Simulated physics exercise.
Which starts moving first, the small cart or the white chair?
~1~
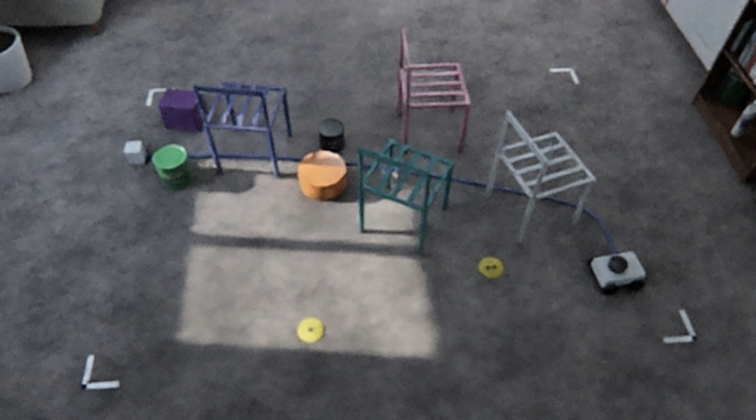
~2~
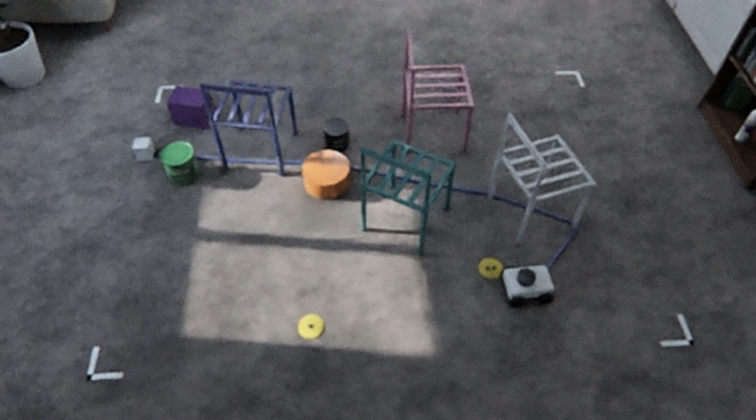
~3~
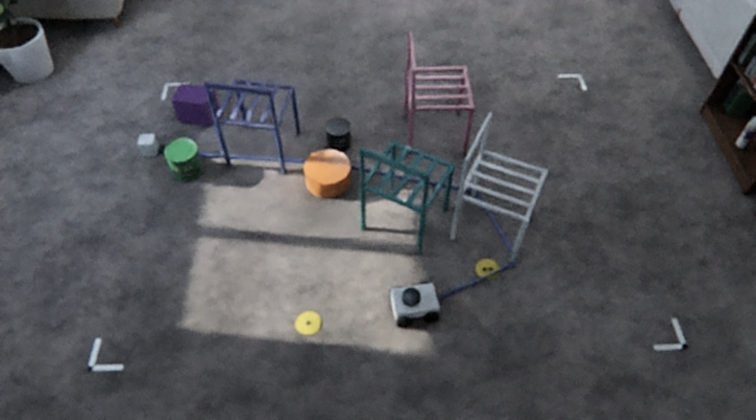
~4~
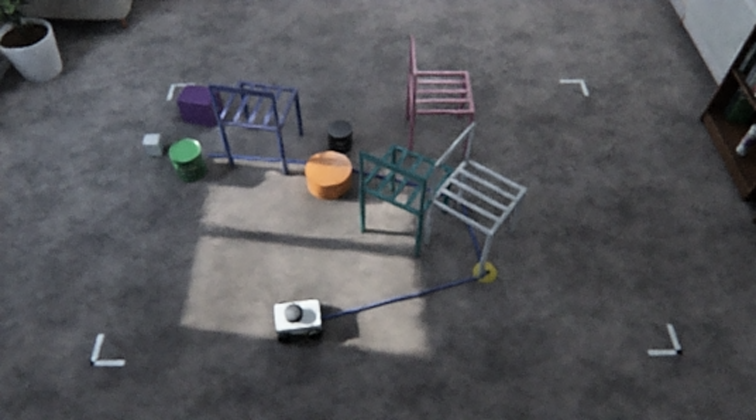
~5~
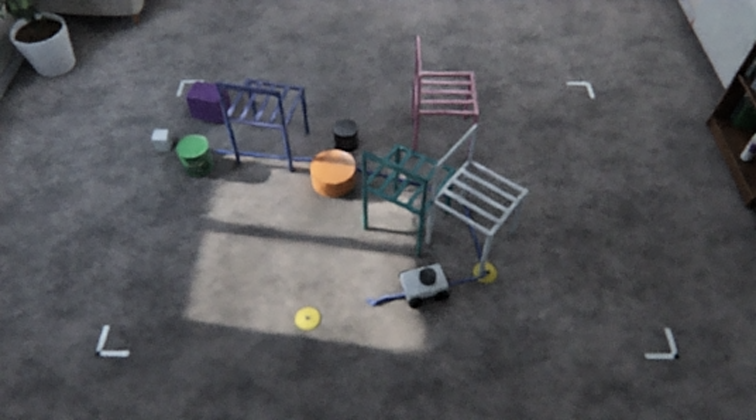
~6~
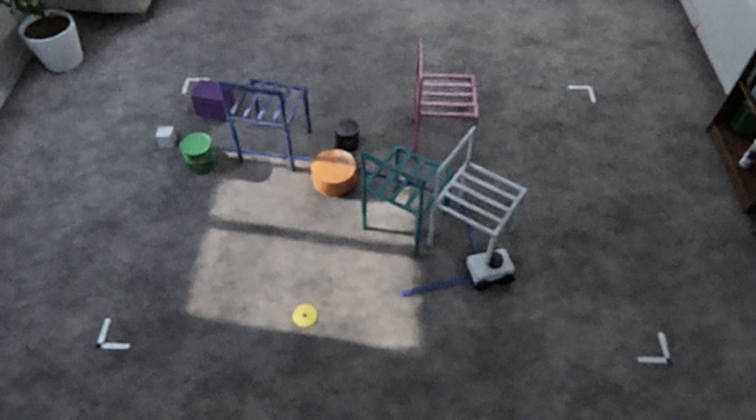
The small cart starts moving first, rolling left while the white chair stays in place. The chair only begins to shift left afterwards.
